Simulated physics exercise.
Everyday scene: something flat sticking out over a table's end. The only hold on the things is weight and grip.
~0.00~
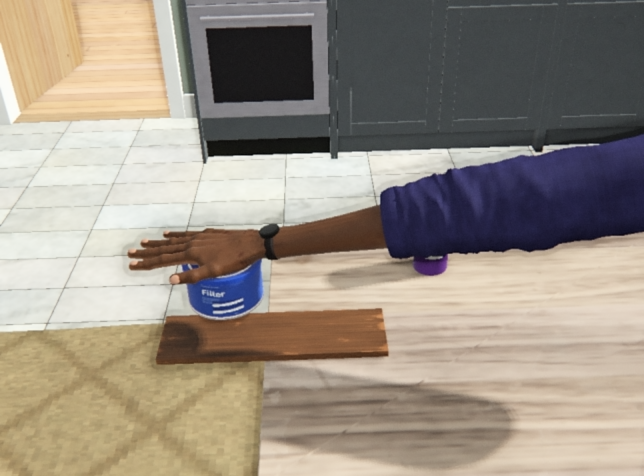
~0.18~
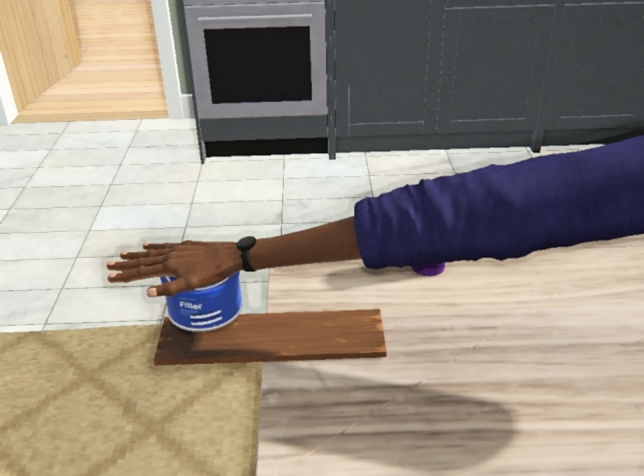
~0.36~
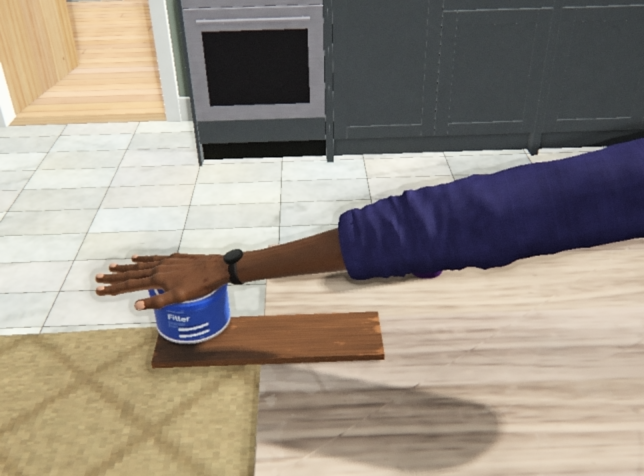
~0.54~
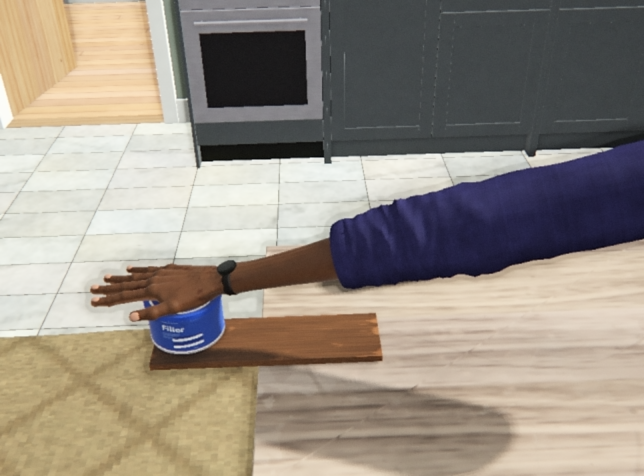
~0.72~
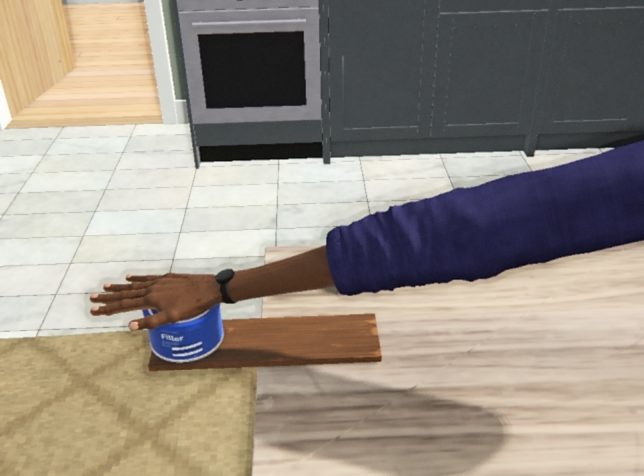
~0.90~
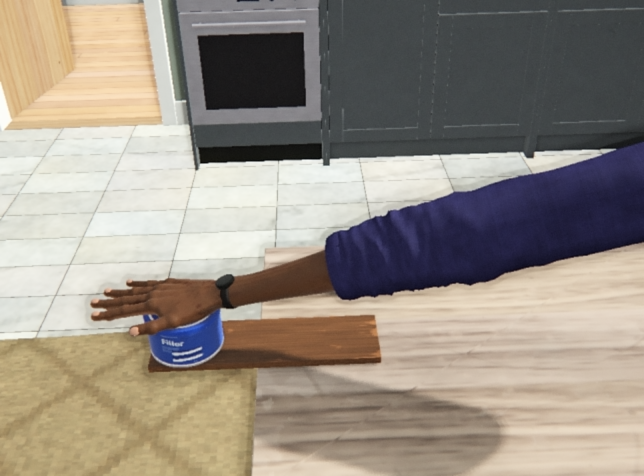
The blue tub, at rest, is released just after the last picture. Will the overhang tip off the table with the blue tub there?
Yes - drops.
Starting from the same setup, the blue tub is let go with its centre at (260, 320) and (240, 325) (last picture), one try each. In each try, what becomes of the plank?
Trial 1 - stable; trial 2 - falls.
By 1.30 s, blue tub now down on the floor or falling; brown plank on its side.
By 1.40 s, brown plank now down on the floor or falling.
By 1.50 s, things are still on the move.
By 1.70 s, as before.
When it is over (2.0 s), down on the floor or falling, blue tub and brown plank; purple jar as before. The plank tips off the edge.
